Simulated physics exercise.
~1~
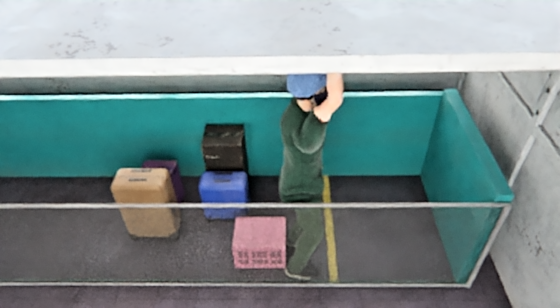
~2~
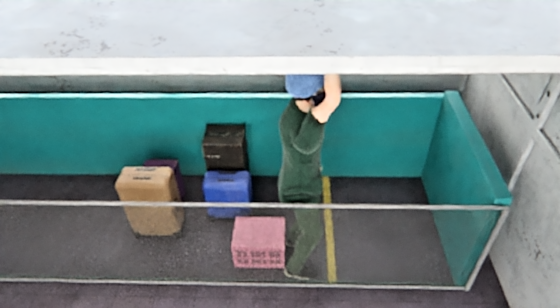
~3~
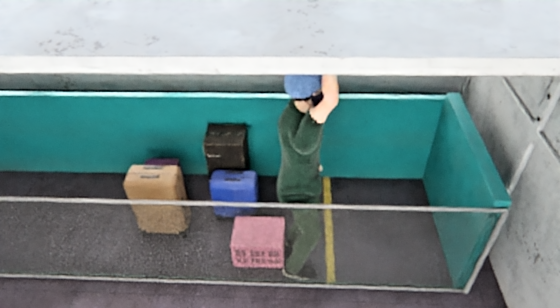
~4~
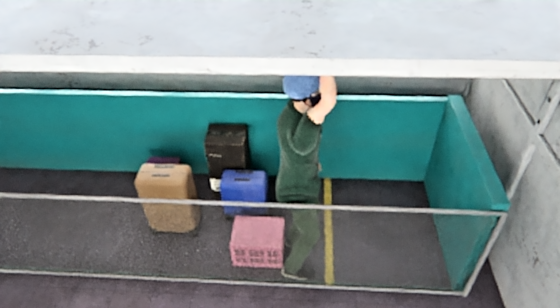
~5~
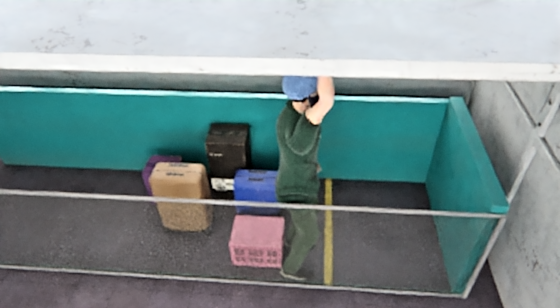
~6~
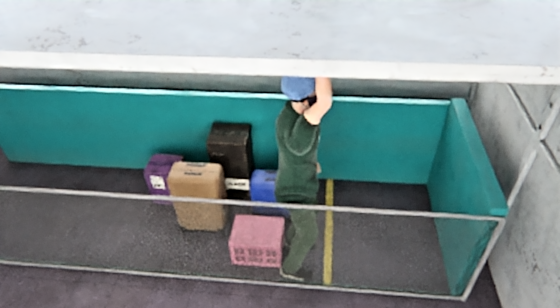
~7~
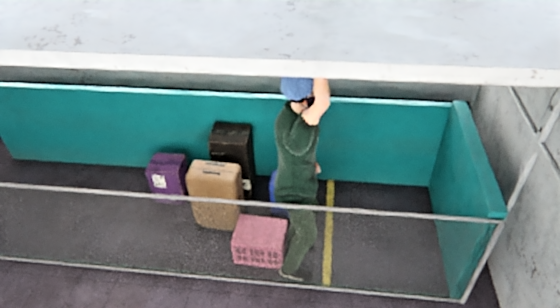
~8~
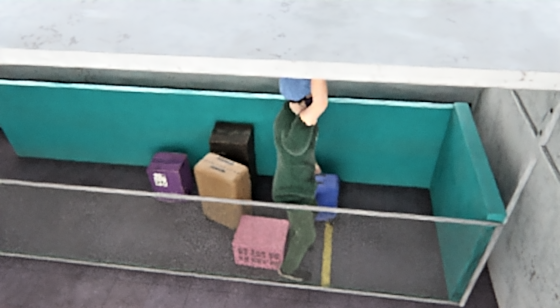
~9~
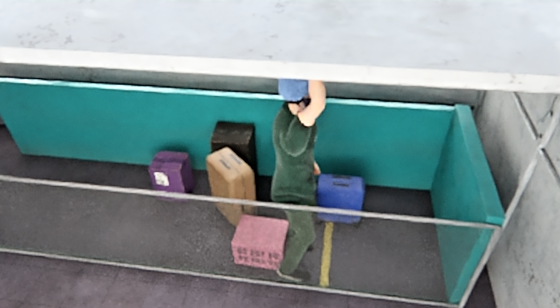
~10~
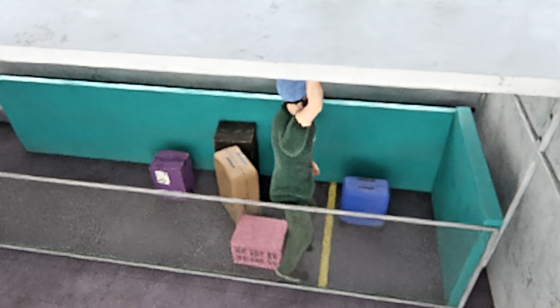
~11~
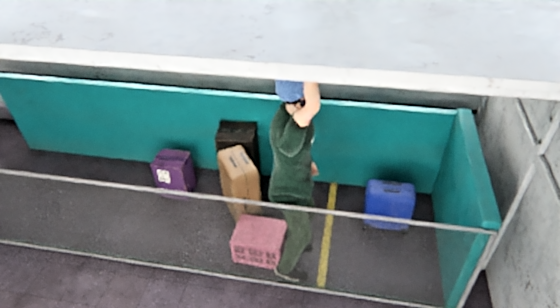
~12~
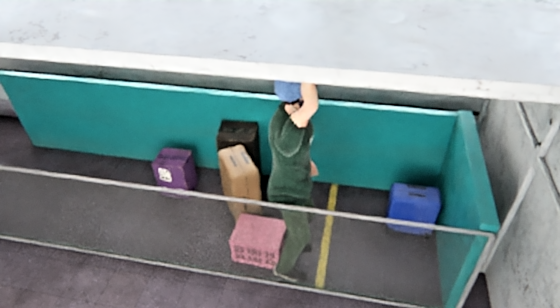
At the start, a passenger in green overalls and a blue cap stands with raised arms in a teal-walled bay, with a pink crate by the feet and a blue case, a brown case, a black bag and a purple pack to the left. The brown case slides right, and the blue case moves right behind the passenger. The blue case emerges on the other side and crosses the yellow line, while the brown case stops beside the passenger, in front of the black bag. The blue case keeps sliding and ends upright near the right wall. The other luggage remains left of the line.
